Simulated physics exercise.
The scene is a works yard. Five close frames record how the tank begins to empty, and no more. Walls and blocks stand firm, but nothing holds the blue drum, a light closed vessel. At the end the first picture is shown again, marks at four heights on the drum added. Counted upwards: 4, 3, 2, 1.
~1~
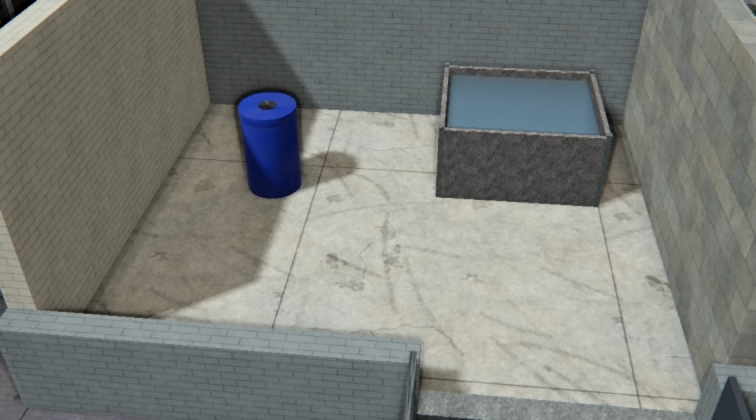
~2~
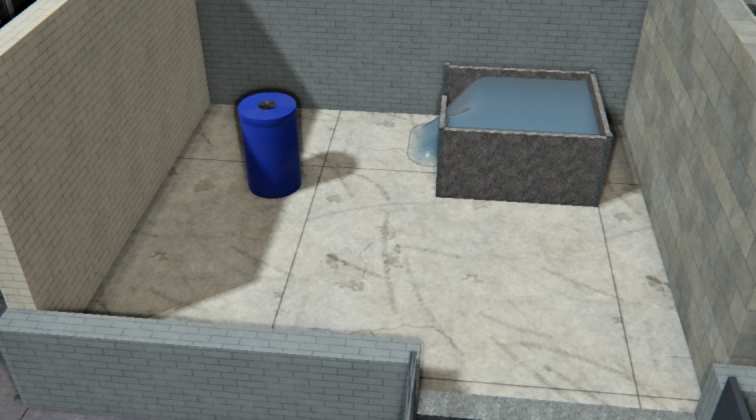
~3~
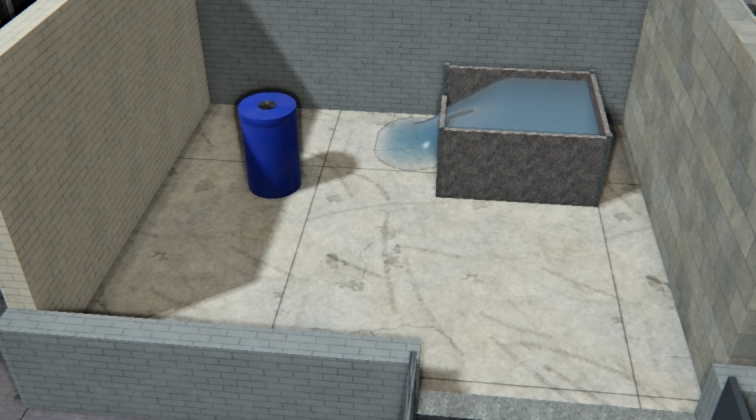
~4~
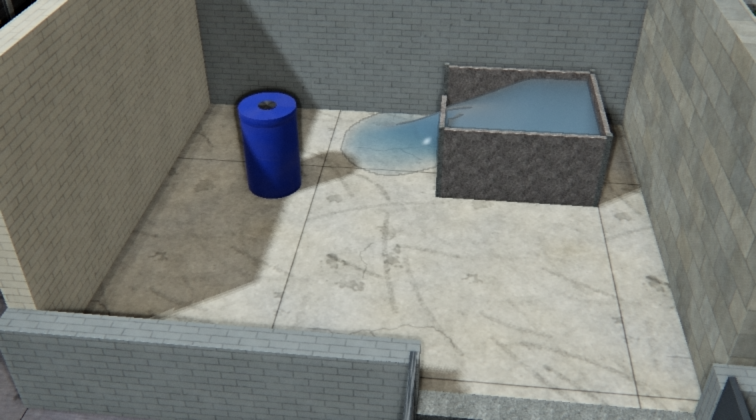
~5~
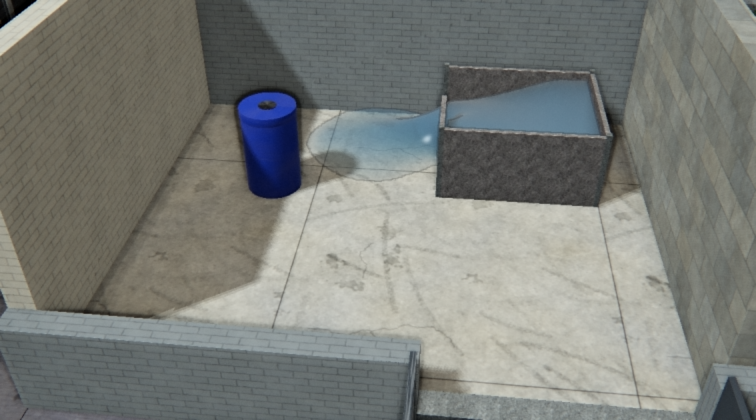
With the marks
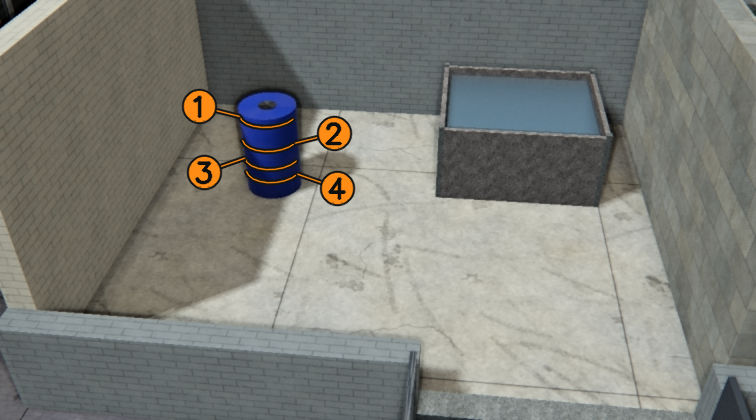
Works yard with a blue drum and a full stone-walled tank, water pouring from the tank's left side and spreading left across the ground.
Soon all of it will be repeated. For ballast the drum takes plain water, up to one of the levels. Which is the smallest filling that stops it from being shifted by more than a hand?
It is 4.
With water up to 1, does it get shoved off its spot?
No, not at all.
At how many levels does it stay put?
All four.
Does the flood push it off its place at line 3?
No, not at all.
On the marked copy, 1 at (261, 127); 2 at (264, 151); 3 at (266, 169); 4 at (267, 182); from the bottom up 4, 3, 2, 1.
Choosing 1, it does not move.
Choosing 2, it does not move.
Choosing 3, it does not move.
Choosing 4, it does not move.
